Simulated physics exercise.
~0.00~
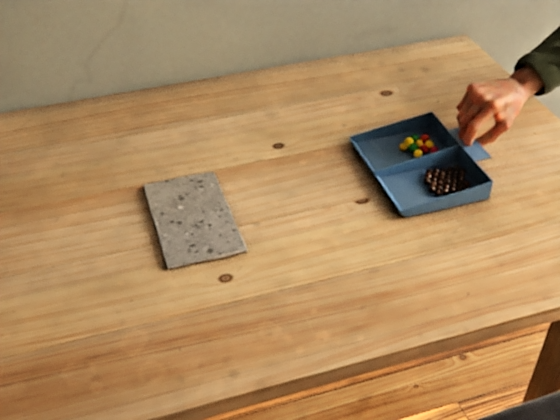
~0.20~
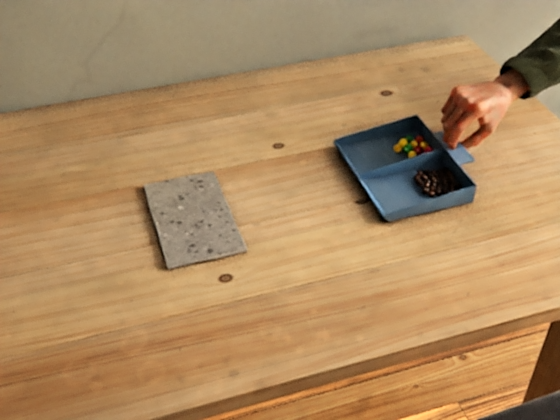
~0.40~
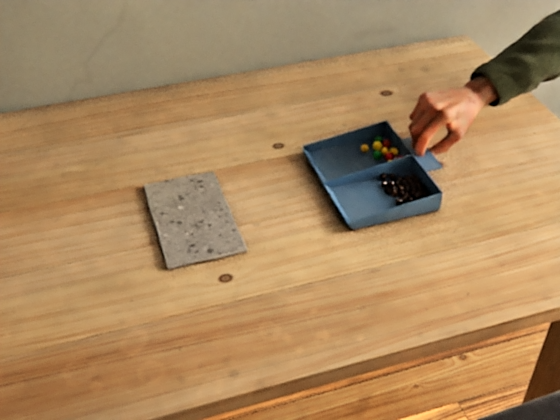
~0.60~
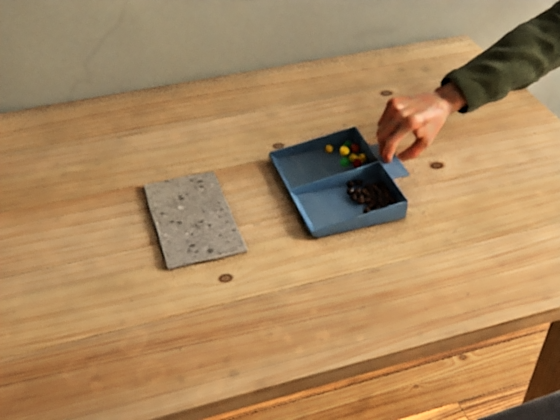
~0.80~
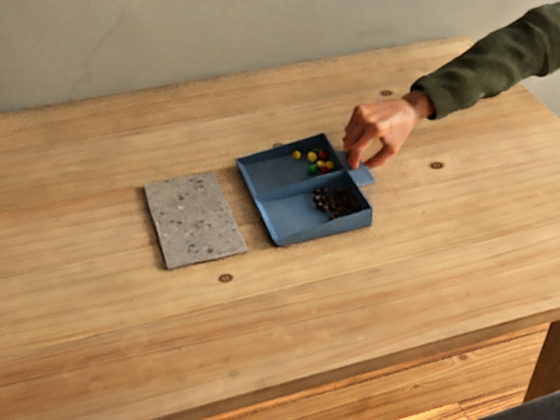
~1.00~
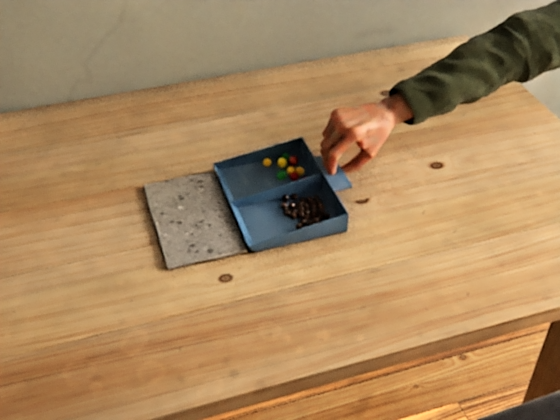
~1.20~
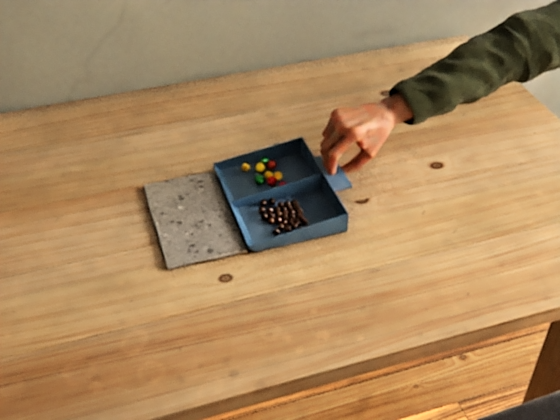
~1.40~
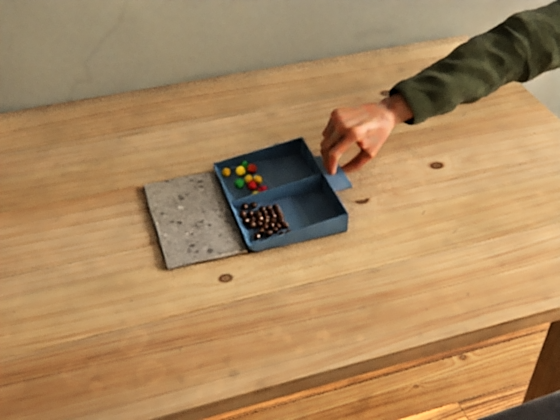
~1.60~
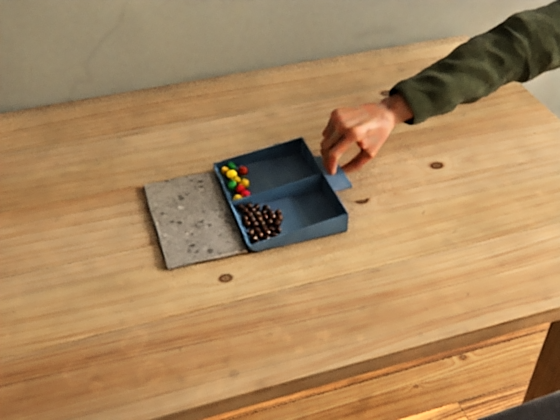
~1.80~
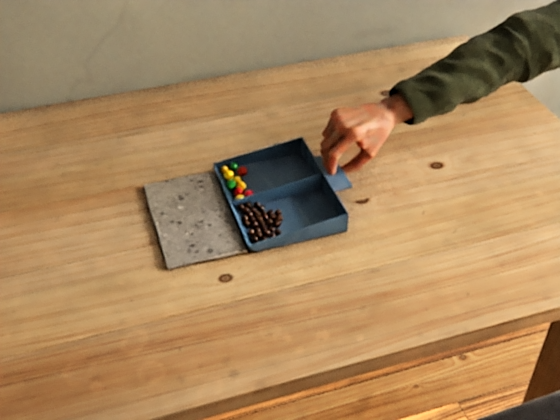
A hand in a dark green sleeve slid a blue divided tray of colourful candies and dark brown beads left across a wooden table until it stopped against a speckled grey slab; the pieces then slid to the tray's left side and stayed inside.
